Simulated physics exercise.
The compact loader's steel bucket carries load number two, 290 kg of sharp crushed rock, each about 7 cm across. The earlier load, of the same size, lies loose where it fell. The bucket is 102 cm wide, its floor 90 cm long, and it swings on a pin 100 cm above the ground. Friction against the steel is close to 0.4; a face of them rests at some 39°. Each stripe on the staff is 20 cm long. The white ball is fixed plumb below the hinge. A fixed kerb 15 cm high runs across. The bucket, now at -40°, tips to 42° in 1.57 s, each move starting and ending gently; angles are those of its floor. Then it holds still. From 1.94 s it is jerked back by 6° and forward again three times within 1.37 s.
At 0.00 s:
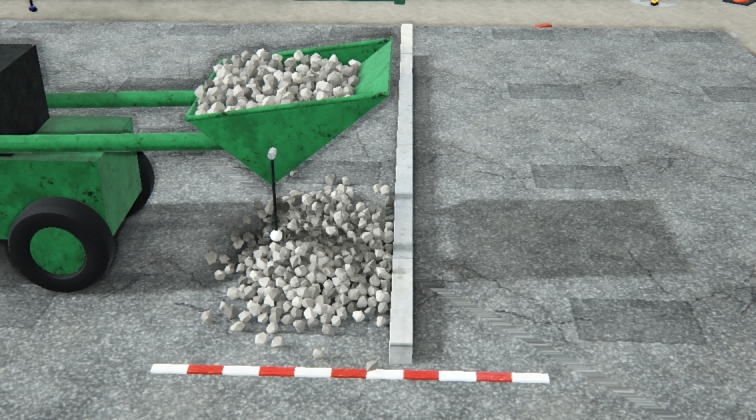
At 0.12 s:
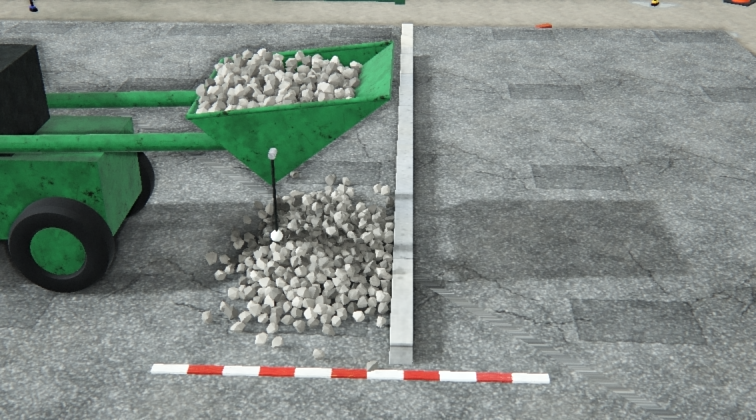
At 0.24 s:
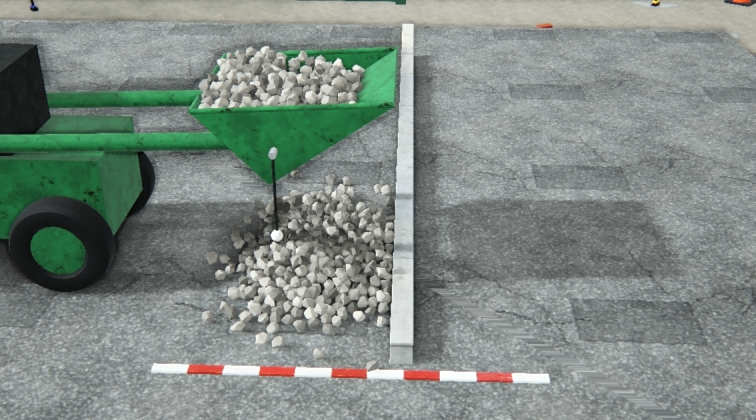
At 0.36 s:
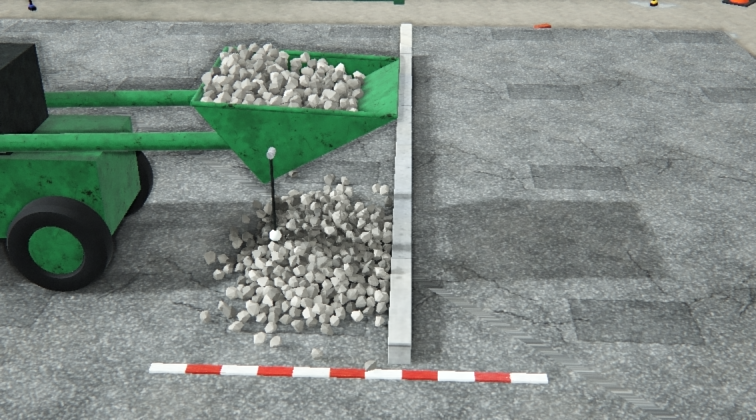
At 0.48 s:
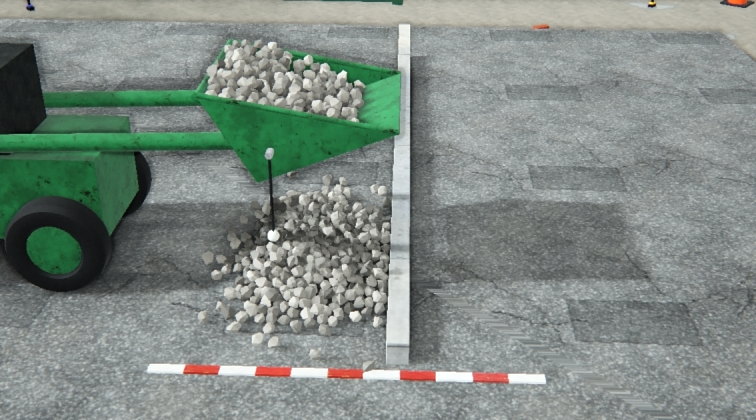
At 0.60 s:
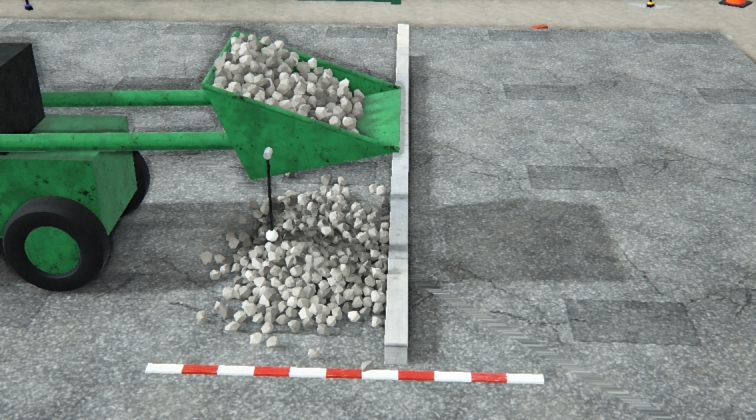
Green loader bucket full of pale stones tilting forward to the right, its lip lowering beside a kerb above a still, loose heap.
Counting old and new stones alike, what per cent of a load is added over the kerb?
Close to 47 parts in a hundred.
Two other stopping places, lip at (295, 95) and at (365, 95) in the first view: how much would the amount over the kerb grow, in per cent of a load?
Near 0 per cent from the first place, 20 from the second.
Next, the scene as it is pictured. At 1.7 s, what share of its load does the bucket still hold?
Roughly 50 per cent is still inside.
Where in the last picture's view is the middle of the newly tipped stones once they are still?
Their middle is at about (401, 242).
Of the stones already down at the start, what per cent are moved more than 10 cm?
About 0 per cent.
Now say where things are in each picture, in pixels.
The first frame shows lip at (388, 94), floor tilted -40°, highest stones at (282, 64). The earlier load is highest near (303, 222), 23 cm above ground level, 99 % on this side of the kerb.
The second frame shows lip at (390, 97), floor tilted -39°, highest stones at (277, 63); the stones move at 0.1 m/s on average.
The third frame shows lip at (394, 105), floor tilted -35°, highest stones at (251, 60); the stones move at 0.2 m/s on average.
The fourth frame shows lip at (397, 117), floor tilted -29°, highest stones at (248, 57); the stones move at 0.2 m/s on average.
In the fifth frame, the bucket is at -22°, its lip at (399, 133); the top of the load is at (242, 54); the stones move at 0.3 m/s on average.
The sixth frame shows lip at (399, 150), floor tilted -13°, highest stones at (244, 49); the stones move at 0.3 m/s on average.
After 1.2 s the floor is at 29°; in per cent of one load, 100 in the bucket, 100 on this side of the kerb; the foremost stones are at (383, 258).
After 1.7 s the floor is at 42°; in per cent of one load, 48 in the bucket, 146 on this side of the kerb, 5 over the kerb; the foremost stones are at (431, 238).
After 3.8 s the floor is at 42°; in per cent of one load, 0 in the bucket, 153 on this side of the kerb, 47 over the kerb; the foremost stones are at (546, 251).
After 6.3 s the floor is at 42°; in per cent of one load, 0 in the bucket, 153 on this side of the kerb, 47 over the kerb; the foremost stones are at (546, 251). Net gain over the kerb, 47.
